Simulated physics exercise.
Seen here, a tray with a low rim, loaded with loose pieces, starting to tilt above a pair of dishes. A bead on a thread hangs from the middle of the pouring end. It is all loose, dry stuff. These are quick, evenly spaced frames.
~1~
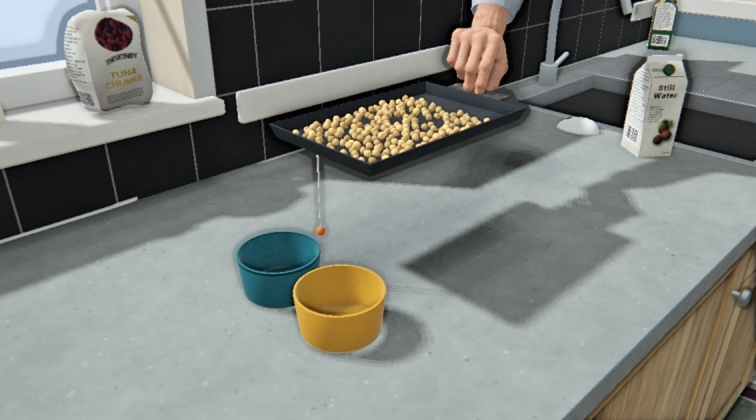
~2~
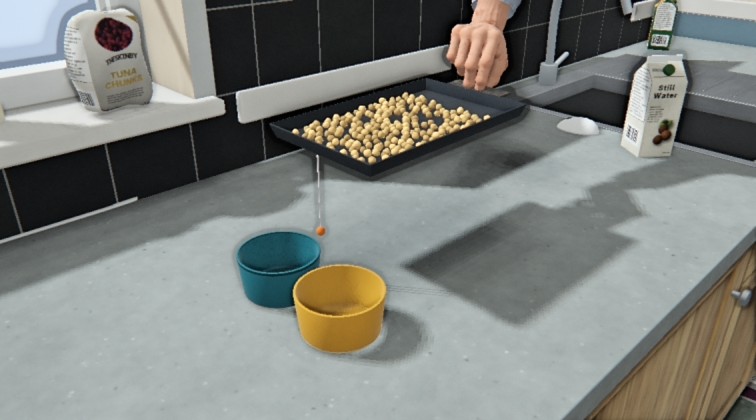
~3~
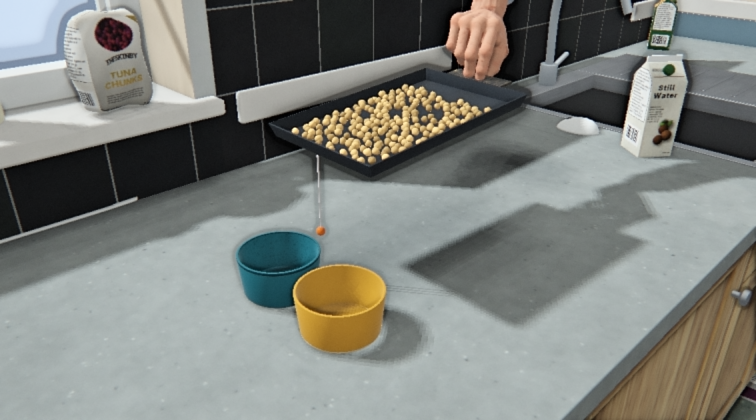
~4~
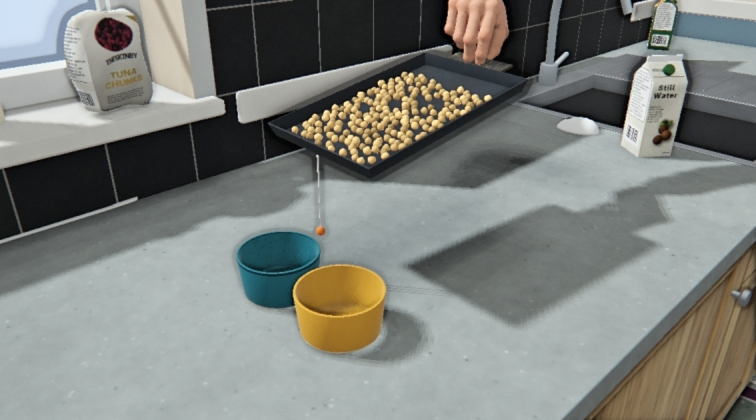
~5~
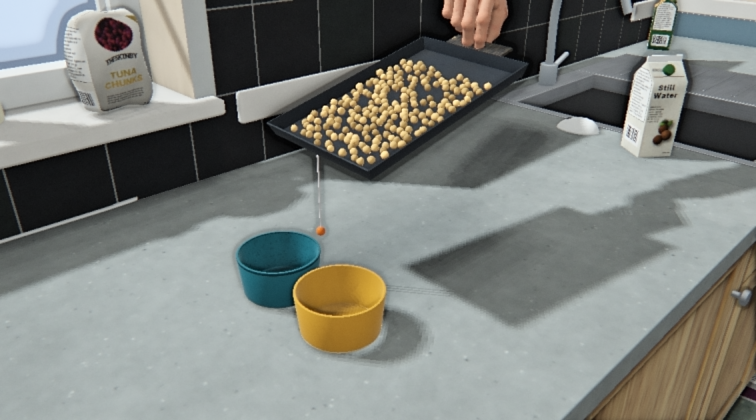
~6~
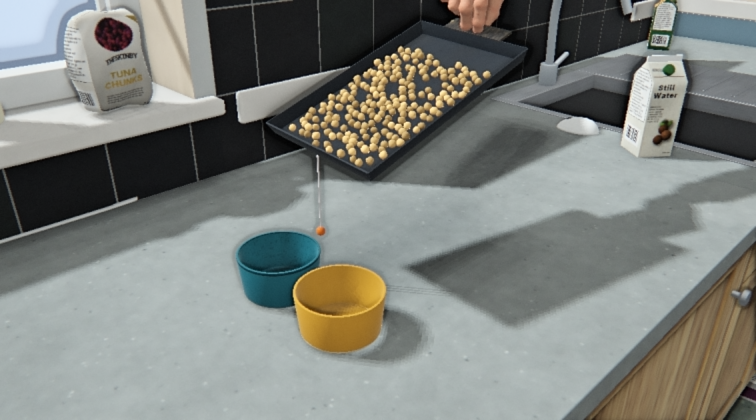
A hand at the top grips the far end of a dark, low-rimmed tray of pale chickpeas above a grey kitchen counter, seen from slightly above. A teal dish and a yellow dish sit below, near a small orange bead on a thread, with a carton by the sink at right. The hand steadily raises the far end, tilting the tray toward its lower right corner, while the camera stays still.
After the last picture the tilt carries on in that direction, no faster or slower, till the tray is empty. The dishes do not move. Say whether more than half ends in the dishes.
Caught overall: More than half.
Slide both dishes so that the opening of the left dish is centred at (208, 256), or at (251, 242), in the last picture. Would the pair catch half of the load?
At the first place below a half, at the second more than half.
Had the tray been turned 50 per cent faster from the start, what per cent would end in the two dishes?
Close to 80 per cent.
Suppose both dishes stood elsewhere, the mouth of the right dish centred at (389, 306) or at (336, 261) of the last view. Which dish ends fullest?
At the first place left, at the second right.
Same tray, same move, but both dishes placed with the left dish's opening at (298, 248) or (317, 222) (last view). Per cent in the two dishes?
About 80 and 0 per cent.
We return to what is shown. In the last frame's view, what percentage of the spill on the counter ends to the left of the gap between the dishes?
About 70 per cent.
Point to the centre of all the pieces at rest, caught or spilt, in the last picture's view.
Near (324, 314).
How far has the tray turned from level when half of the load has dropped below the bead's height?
At some 100 degrees.
Just after the last frame, tray tipped steeply; almost all on the tray; just a few in the right dish; about a tenth in the air.
A moment on, tray tipped past a quarter turn; about a tenth on the tray; roughly half in the right dish; roughly a quarter in the left dish; about a tenth outside both; roughly a quarter in the air.
Further on, tray tipped past a quarter turn; roughly half in the right dish; roughly a third in the left dish; about a tenth outside both.
When it is over, tray tipped past a quarter turn; roughly half in the right dish; roughly a third in the left dish; about a tenth outside both.
